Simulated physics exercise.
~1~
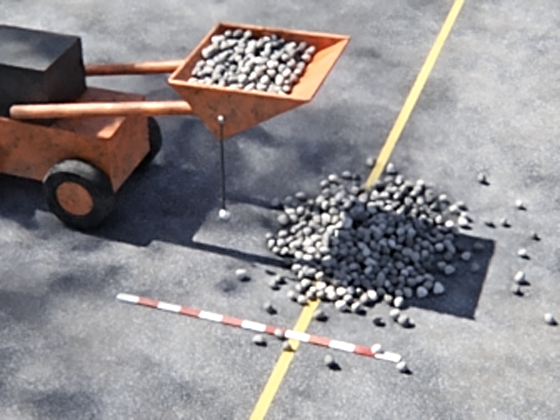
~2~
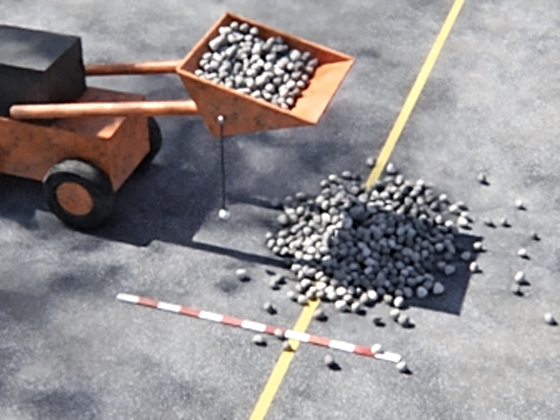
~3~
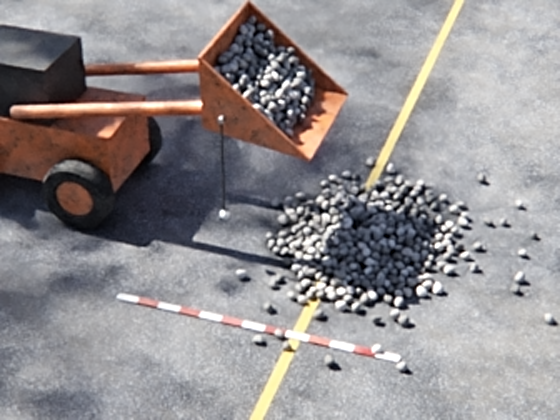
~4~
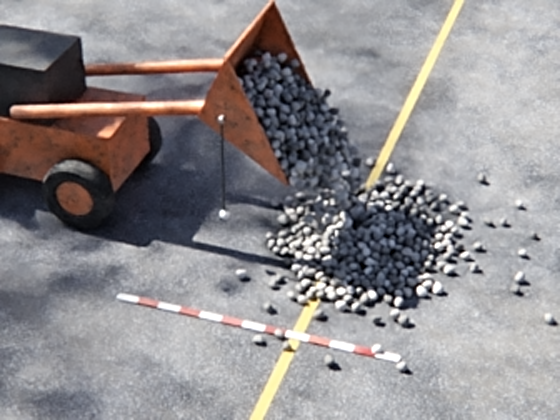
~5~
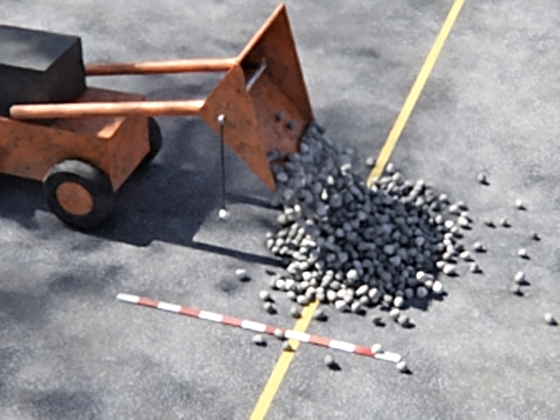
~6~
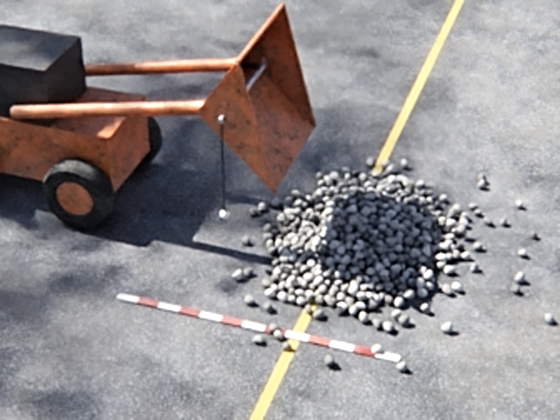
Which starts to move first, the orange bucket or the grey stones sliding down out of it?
The orange bucket moves first. It is already tipping forward well before the grey stones slide down and spill over its lip.
